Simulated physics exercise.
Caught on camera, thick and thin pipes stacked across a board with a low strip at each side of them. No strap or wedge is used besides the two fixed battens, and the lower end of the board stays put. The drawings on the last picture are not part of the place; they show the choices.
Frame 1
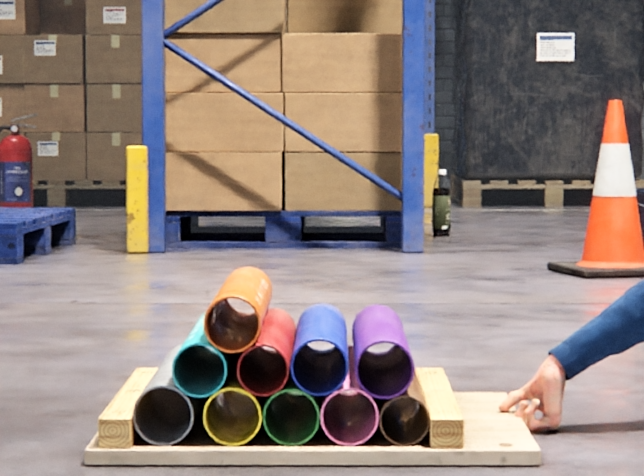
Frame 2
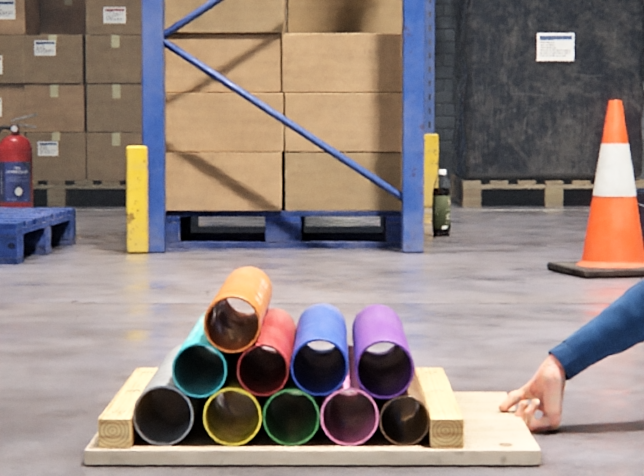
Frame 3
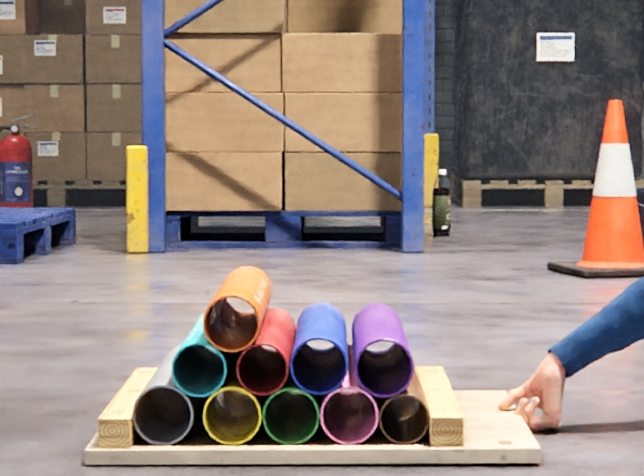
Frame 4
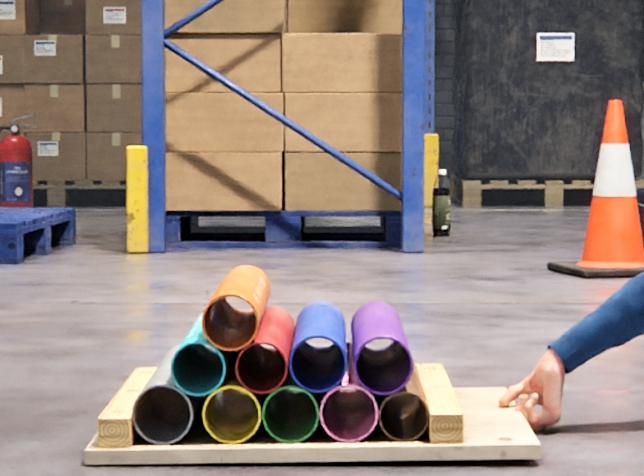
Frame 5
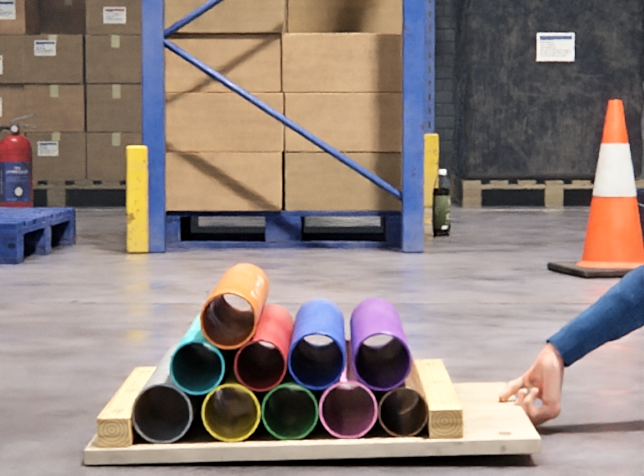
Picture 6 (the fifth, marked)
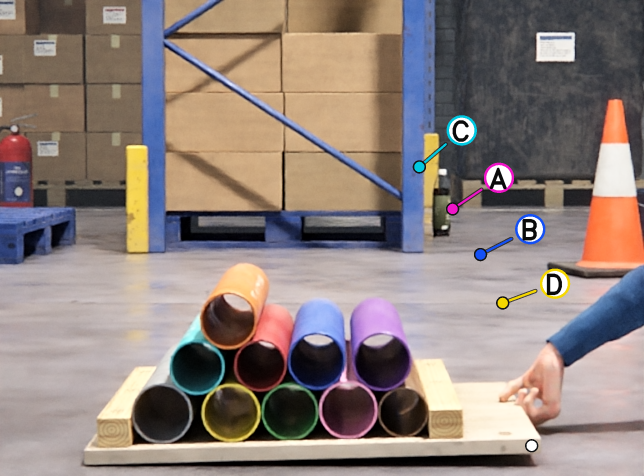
Colourful pipes lie stacked on a pale wooden board between two low strips on a warehouse floor, seen from a fixed, near-level view facing their open ends. An orange pipe sits above turquoise, red, blue and purple ones, over a grey, yellow, green, pink and brown row, with boxes behind and a cone right. A blue-sleeved hand slowly raises the board's right end slightly, and the pipes tilt with it.
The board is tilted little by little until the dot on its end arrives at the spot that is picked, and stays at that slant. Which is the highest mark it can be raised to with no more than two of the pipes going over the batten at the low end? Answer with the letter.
The last mark within the limit is B.
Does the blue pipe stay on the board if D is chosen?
The blue pipe: Yes.
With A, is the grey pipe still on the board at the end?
Yes, with A.
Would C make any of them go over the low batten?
Yes, at C.
On the copy, A at (453, 209); B at (481, 254); C at (419, 167); D at (502, 303); the white dot at (531, 446).
On B. First, board at 16°.
Then, board at 27°.
Finally, board at 27°, none over the low batten.
By contrast, A four over the low batten (turquoise, blue, red, orange); C five over the low batten; D none over the low batten.
